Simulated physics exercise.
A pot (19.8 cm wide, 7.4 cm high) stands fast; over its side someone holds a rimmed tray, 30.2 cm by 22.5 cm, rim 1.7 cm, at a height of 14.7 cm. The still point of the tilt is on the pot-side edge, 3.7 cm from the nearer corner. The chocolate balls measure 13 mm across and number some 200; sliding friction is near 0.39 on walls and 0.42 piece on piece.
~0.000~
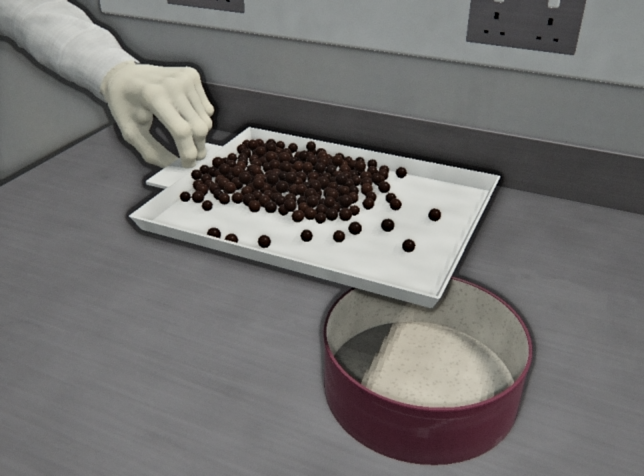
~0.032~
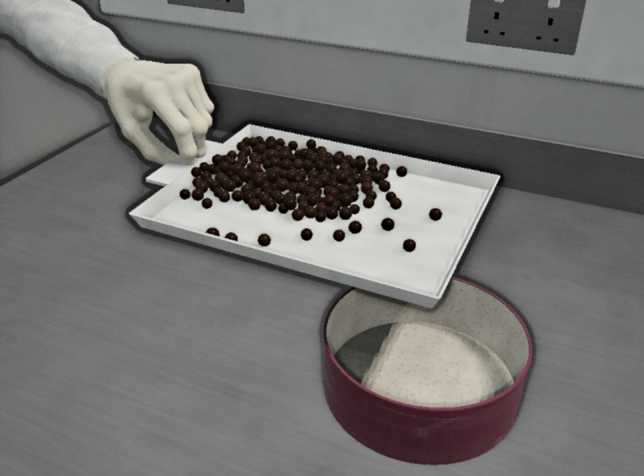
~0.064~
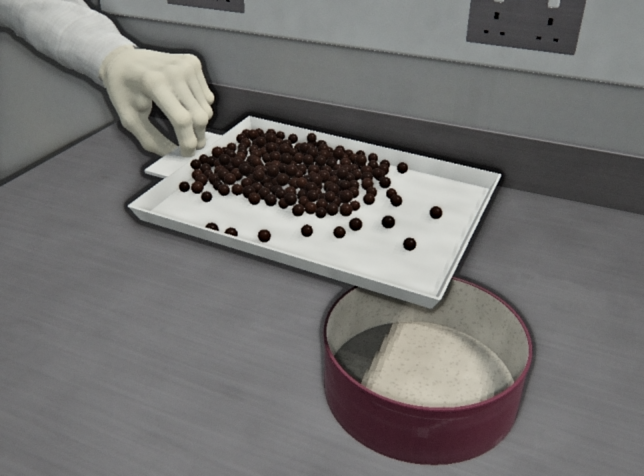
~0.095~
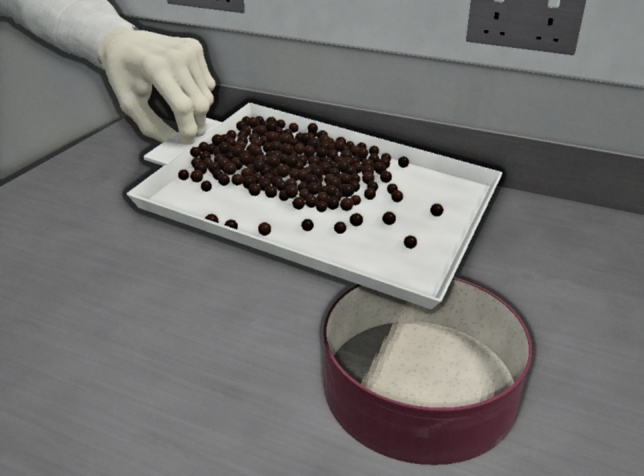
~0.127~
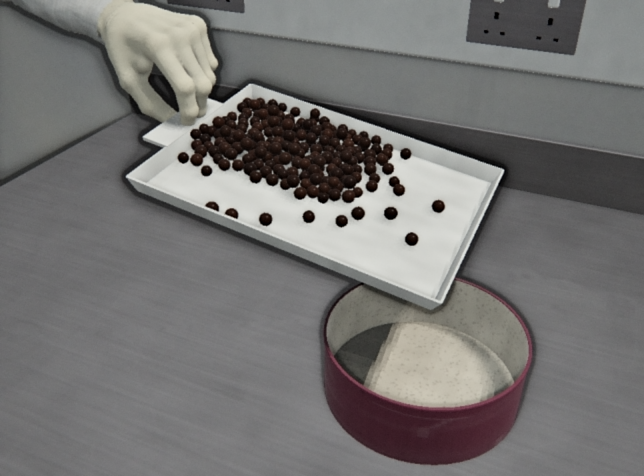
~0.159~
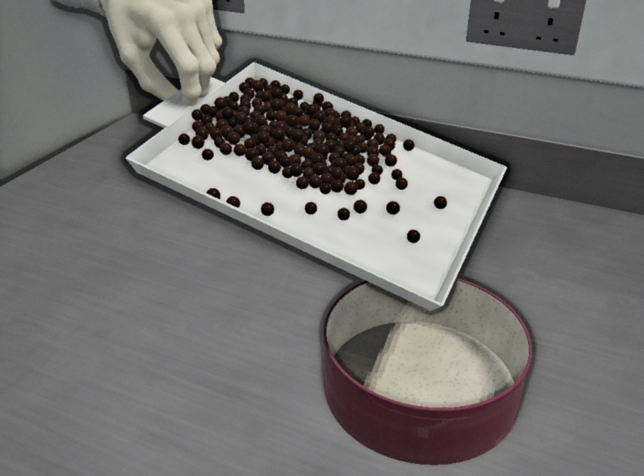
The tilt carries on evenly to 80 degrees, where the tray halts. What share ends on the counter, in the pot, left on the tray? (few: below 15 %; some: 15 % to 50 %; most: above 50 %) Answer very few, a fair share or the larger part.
Counter: The larger part, pot: A fair share, tray: Very few.
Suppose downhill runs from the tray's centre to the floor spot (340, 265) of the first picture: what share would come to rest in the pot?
About 25 per cent.
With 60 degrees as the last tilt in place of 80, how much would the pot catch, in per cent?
In that case some 20 per cent.
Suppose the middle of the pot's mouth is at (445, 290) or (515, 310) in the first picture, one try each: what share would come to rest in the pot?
Some 5 and 35 per cent.
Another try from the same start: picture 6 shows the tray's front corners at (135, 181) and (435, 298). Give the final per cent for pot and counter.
Pot 30, counter 70.
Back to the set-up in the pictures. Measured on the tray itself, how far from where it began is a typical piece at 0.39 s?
Some 3 cm.
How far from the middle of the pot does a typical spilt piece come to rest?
Roughly 32 cm.
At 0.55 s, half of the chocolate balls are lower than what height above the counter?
Some 22 cm.
After 0.39 s, tilt 48 degrees; the tray holds 100 %, the pot 0 %.
After 0.55 s, tilt 71 degrees; the tray holds 95 %, the pot 0 %.
After 0.82 s, tilt 80 degrees; the tray holds 0 %, the pot 20 %.
At rest (1.9 s), counter 75 %, pot 20 %, tray 0 %.
